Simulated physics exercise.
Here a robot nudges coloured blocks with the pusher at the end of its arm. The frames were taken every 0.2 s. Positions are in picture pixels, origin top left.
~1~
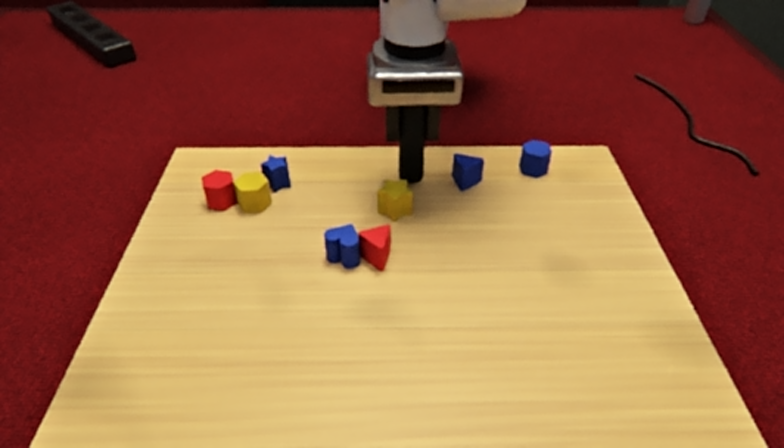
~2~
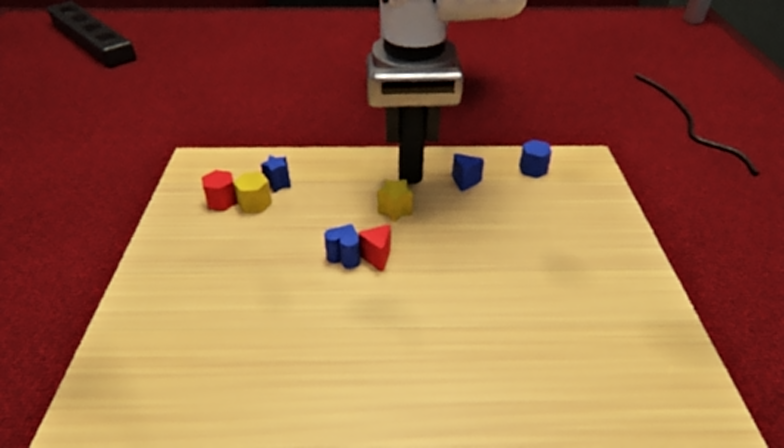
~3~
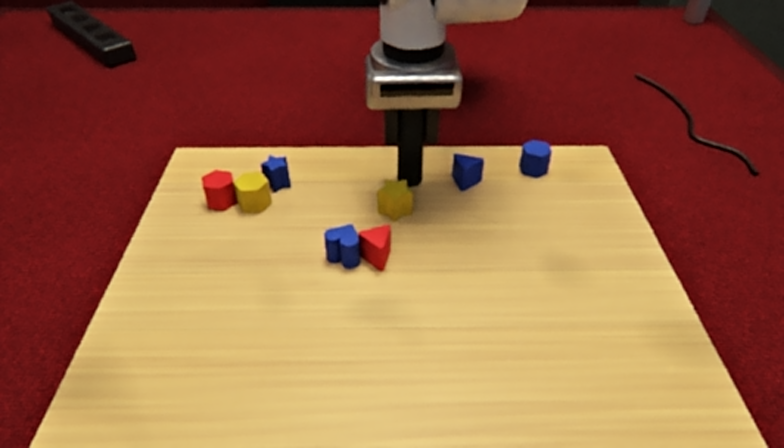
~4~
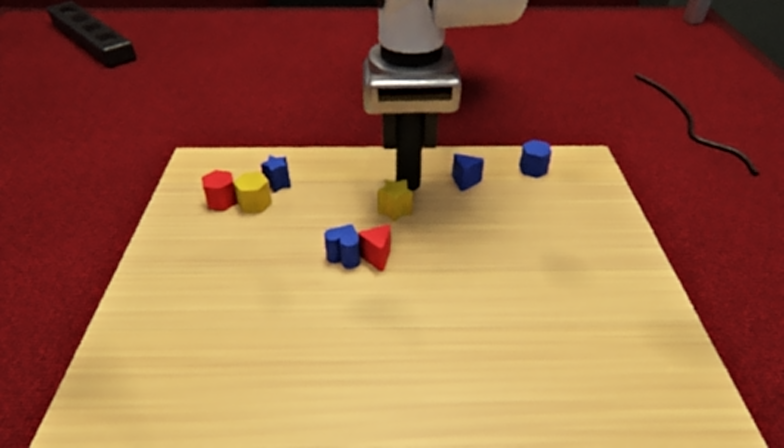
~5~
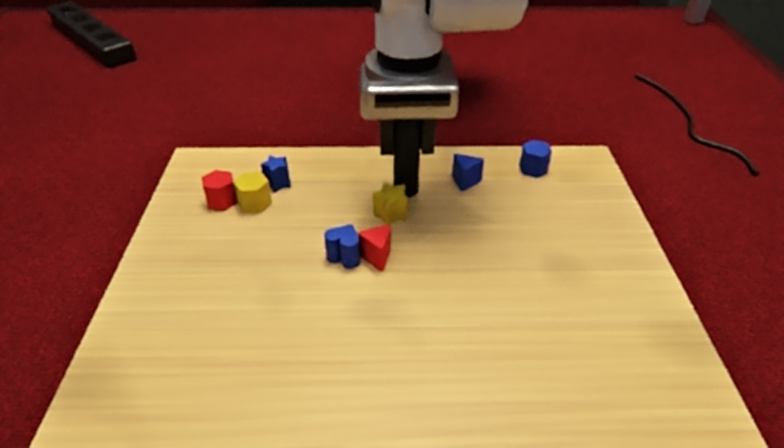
In this clip, a robot arm's black pusher moves slightly toward the viewer beside a yellow star-shaped block on a wooden board, then nudges it a little to the left while the surrounding red, blue and yellow blocks stay still.
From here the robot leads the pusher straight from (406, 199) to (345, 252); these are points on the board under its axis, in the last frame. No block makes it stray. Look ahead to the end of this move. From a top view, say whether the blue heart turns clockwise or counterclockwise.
Viewed from overhead, the blue heart winds up turned clockwise.
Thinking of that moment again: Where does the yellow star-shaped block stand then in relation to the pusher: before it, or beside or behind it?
Answer: Still ahead.
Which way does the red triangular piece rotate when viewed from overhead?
Looking down: Anticlockwise.
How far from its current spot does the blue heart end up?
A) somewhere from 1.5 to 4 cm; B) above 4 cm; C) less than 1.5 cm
The answer is B.
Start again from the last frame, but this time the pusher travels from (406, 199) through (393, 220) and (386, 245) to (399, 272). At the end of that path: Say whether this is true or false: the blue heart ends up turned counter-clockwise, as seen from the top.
That statement is not accurate.
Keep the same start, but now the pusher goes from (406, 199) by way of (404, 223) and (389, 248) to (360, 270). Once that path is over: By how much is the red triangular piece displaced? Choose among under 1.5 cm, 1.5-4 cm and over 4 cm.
It ends farther than 4 cm from its spot.
On the path given first. One third of the way, pusher at (387, 207); yellow star-shaped block at (375, 208), turned 15° clockwise.
Two thirds of the way, pusher at (367, 225); blue heart at (333, 242); red triangular piece at (375, 243); yellow star-shaped block at (357, 227).
At the end, pusher at (345, 244); blue heart at (309, 262), turned 30° clockwise; red triangular piece at (373, 250), turned 35° anticlockwise; yellow star-shaped block at (337, 248); blue triangular piece in place.
